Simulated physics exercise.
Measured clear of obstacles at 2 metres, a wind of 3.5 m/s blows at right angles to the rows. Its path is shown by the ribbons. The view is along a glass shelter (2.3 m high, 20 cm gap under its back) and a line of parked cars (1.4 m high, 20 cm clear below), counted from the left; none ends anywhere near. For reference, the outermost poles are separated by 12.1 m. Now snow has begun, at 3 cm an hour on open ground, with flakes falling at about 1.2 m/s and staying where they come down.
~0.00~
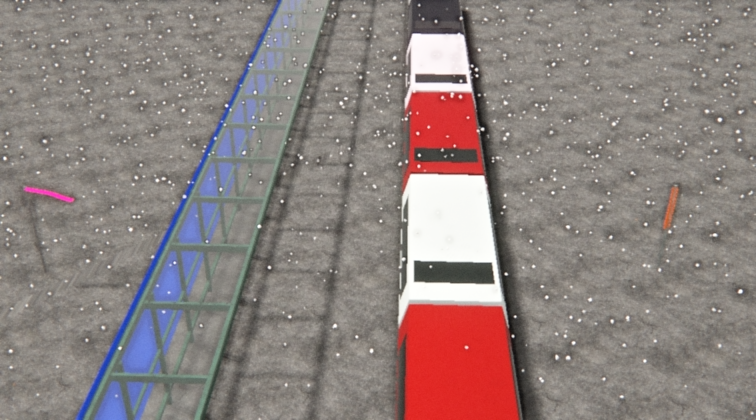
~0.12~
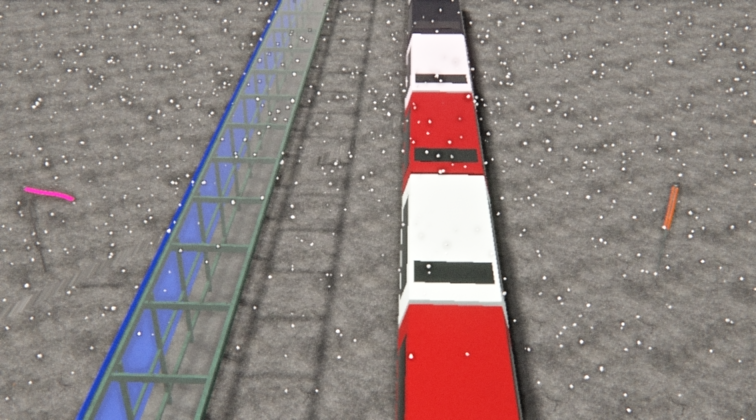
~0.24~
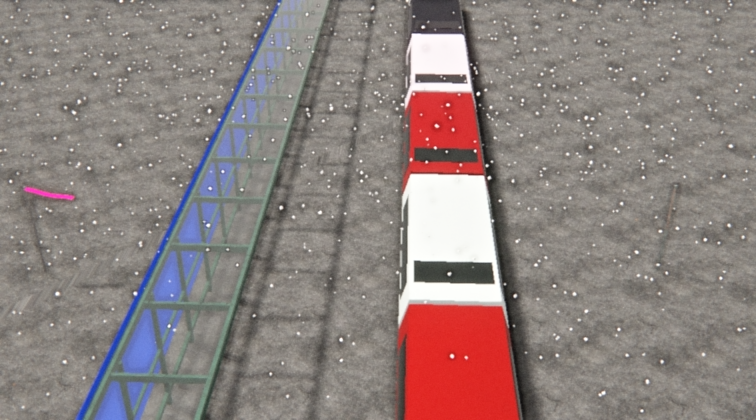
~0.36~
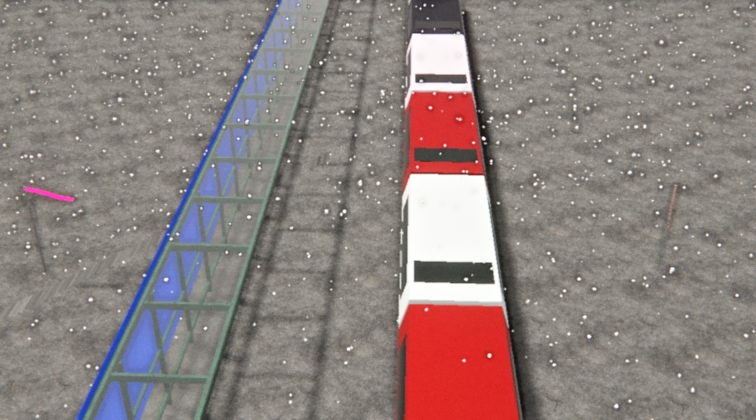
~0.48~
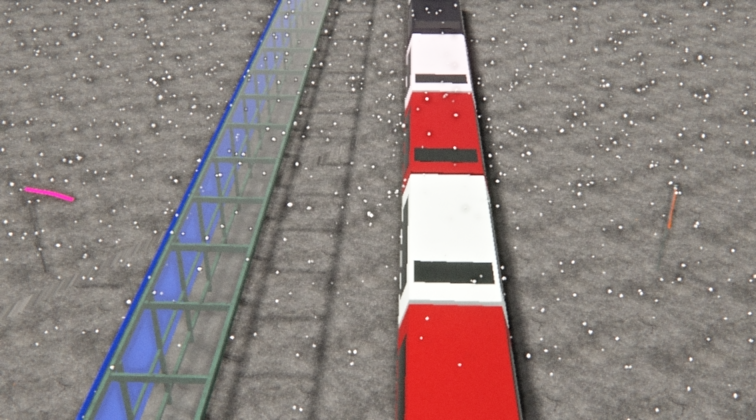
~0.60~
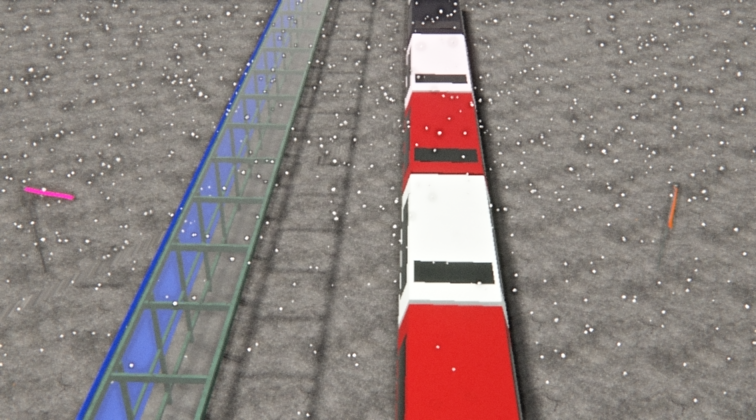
On a grey, rough-textured open ground, a long glass shelter with blue along its left side stands beside a line of parked red, white and dark cars. Snow specks flicker throughout as the pink ribbon at left stays stretched rightward, fluttering slightly, while the orange one at right hangs nearly straight, thinning and then widening.
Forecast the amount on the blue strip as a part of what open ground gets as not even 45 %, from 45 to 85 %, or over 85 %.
Forecast: More than 85 %.
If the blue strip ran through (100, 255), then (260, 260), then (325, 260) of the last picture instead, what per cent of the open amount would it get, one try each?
First around 100 percent, next around 0 percent, last around 60 percent.
After 10 minutes open ground has 5 mm and the blue strip 6 mm.
After 30 minutes open ground has 15 mm and the blue strip 17 mm.
After 60 minutes open ground has 30 mm and the blue strip 33 mm, so the blue strip has 110 % of the open amount; the left half of it has 109 %, the right half 112 %.
